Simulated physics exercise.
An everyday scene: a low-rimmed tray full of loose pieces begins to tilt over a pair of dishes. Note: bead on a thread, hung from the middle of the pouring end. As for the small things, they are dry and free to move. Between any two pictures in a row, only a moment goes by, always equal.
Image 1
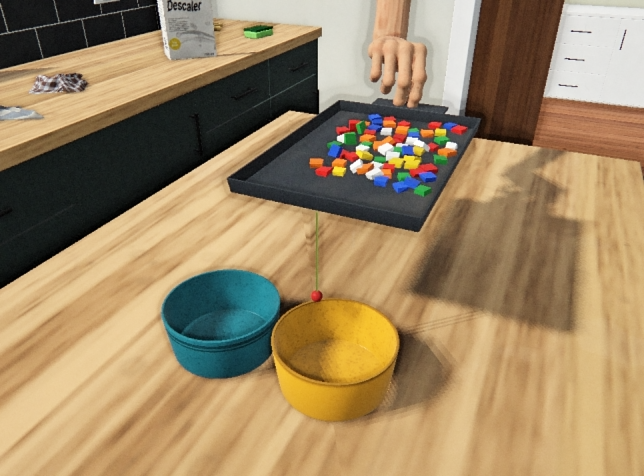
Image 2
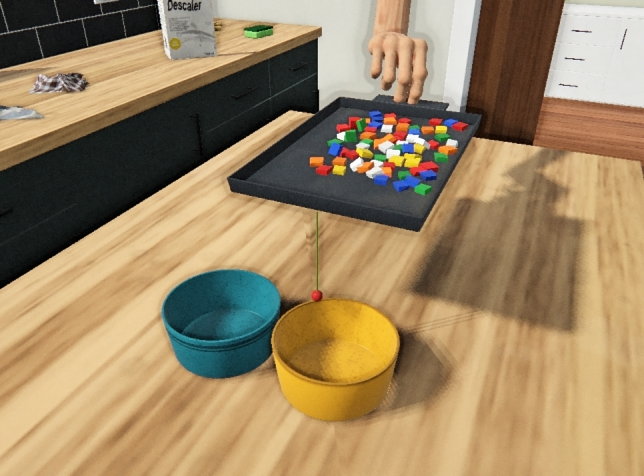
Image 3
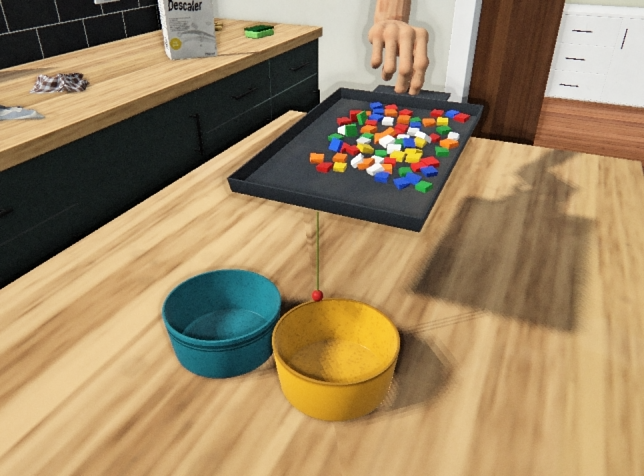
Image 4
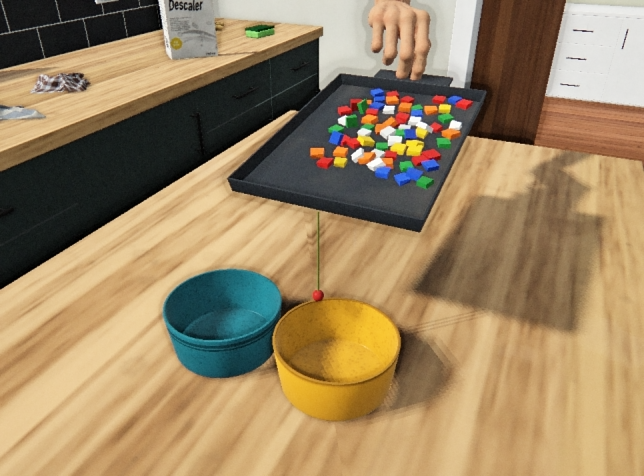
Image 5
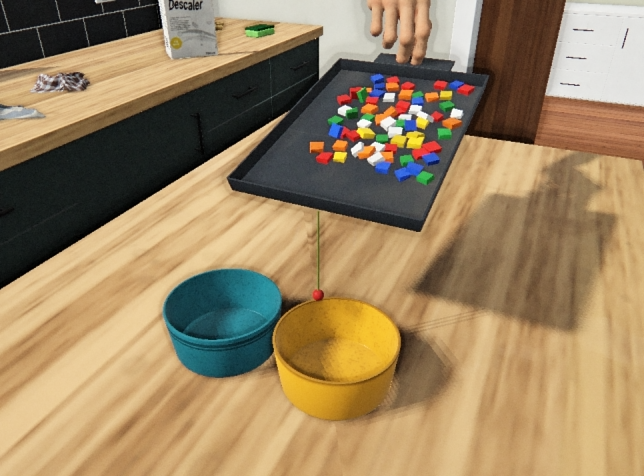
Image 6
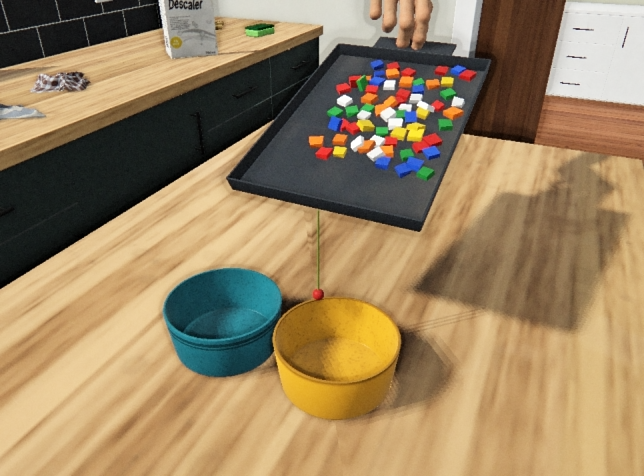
A dark tray of colourful mosaic tiles gradually tilts toward two bowls as a hand lifts its far end.
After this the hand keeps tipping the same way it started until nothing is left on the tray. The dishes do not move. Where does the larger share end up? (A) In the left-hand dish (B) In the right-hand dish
B, in the right-hand dish.
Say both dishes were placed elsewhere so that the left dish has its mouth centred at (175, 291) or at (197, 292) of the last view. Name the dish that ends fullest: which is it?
Results - the dish on the right side first, the dish on the right side second.
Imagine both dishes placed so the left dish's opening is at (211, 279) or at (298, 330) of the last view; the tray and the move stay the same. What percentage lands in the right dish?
You'd end up with around 30 per cent and then around 20 per cent.
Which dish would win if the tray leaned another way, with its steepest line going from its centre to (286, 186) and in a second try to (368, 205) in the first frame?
The leftmost dish, then the rightmost dish.
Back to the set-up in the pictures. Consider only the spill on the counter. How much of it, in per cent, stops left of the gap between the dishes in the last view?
That would be roughly 70 per cent.
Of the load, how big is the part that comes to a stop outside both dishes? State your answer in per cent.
20 %.
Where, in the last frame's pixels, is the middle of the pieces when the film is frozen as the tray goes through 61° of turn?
Around (343, 185).
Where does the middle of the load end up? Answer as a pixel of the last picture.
Centre at rest, last view: Approx. (323, 385).
Just after the last frame, tray tipped steeply; the larger part on the tray; just a few in the left dish; about a tenth in the air.
A moment on, tray tipped past a quarter turn; the larger part on the tray; about a tenth in the right dish; just a few in the left dish; about a tenth outside both; just a few in the air.
Further on, tray tipped past a quarter turn; roughly two thirds in the right dish; about a tenth in the left dish; roughly a quarter outside both.
When it is over, tray tipped past a quarter turn; roughly two thirds in the right dish; about a tenth in the left dish; roughly a quarter outside both.
